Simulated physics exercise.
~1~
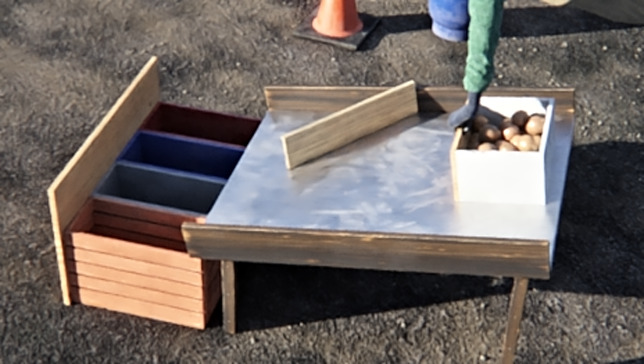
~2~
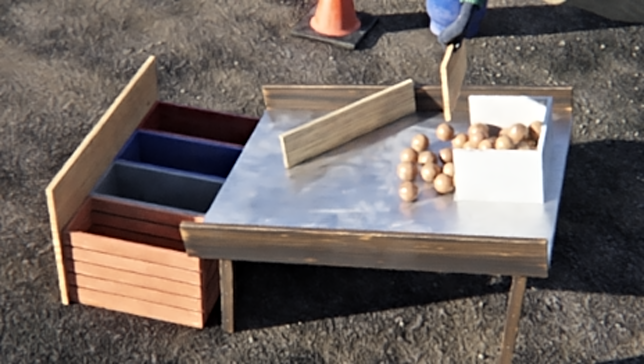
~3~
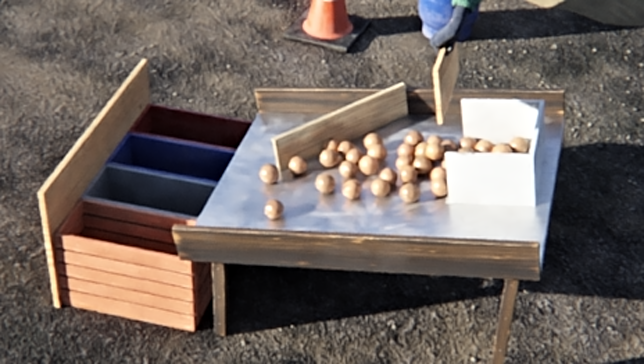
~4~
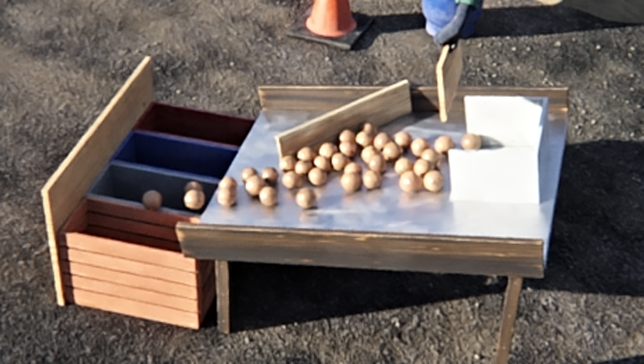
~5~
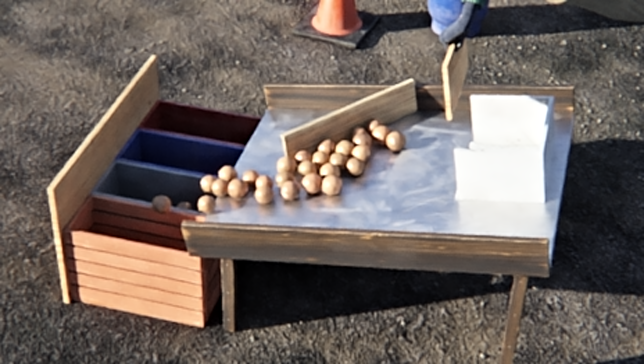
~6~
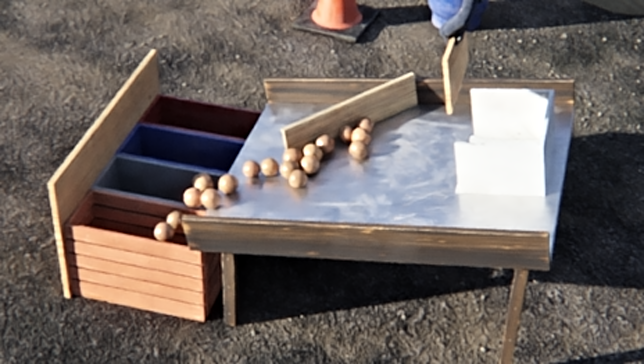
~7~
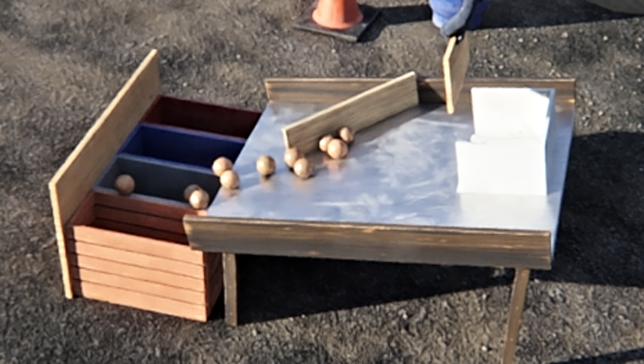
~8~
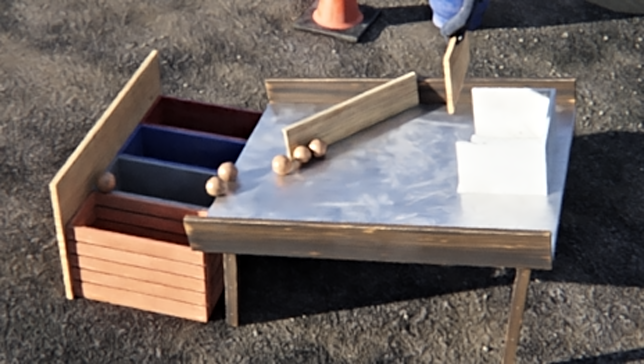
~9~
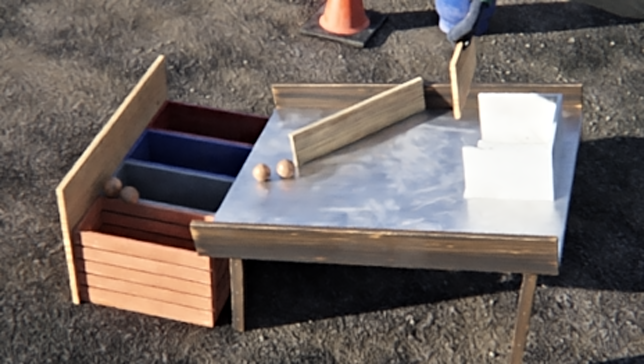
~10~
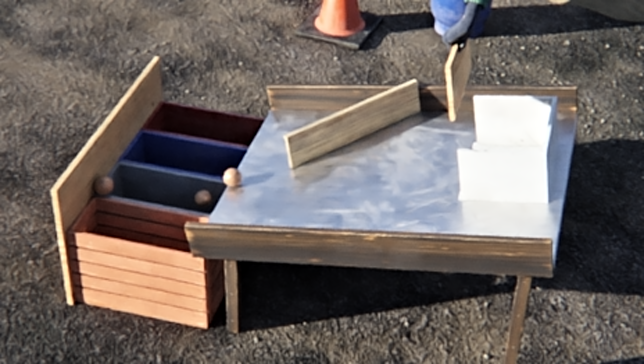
A gloved hand lifts a gate and round onions roll left down into the tubs.
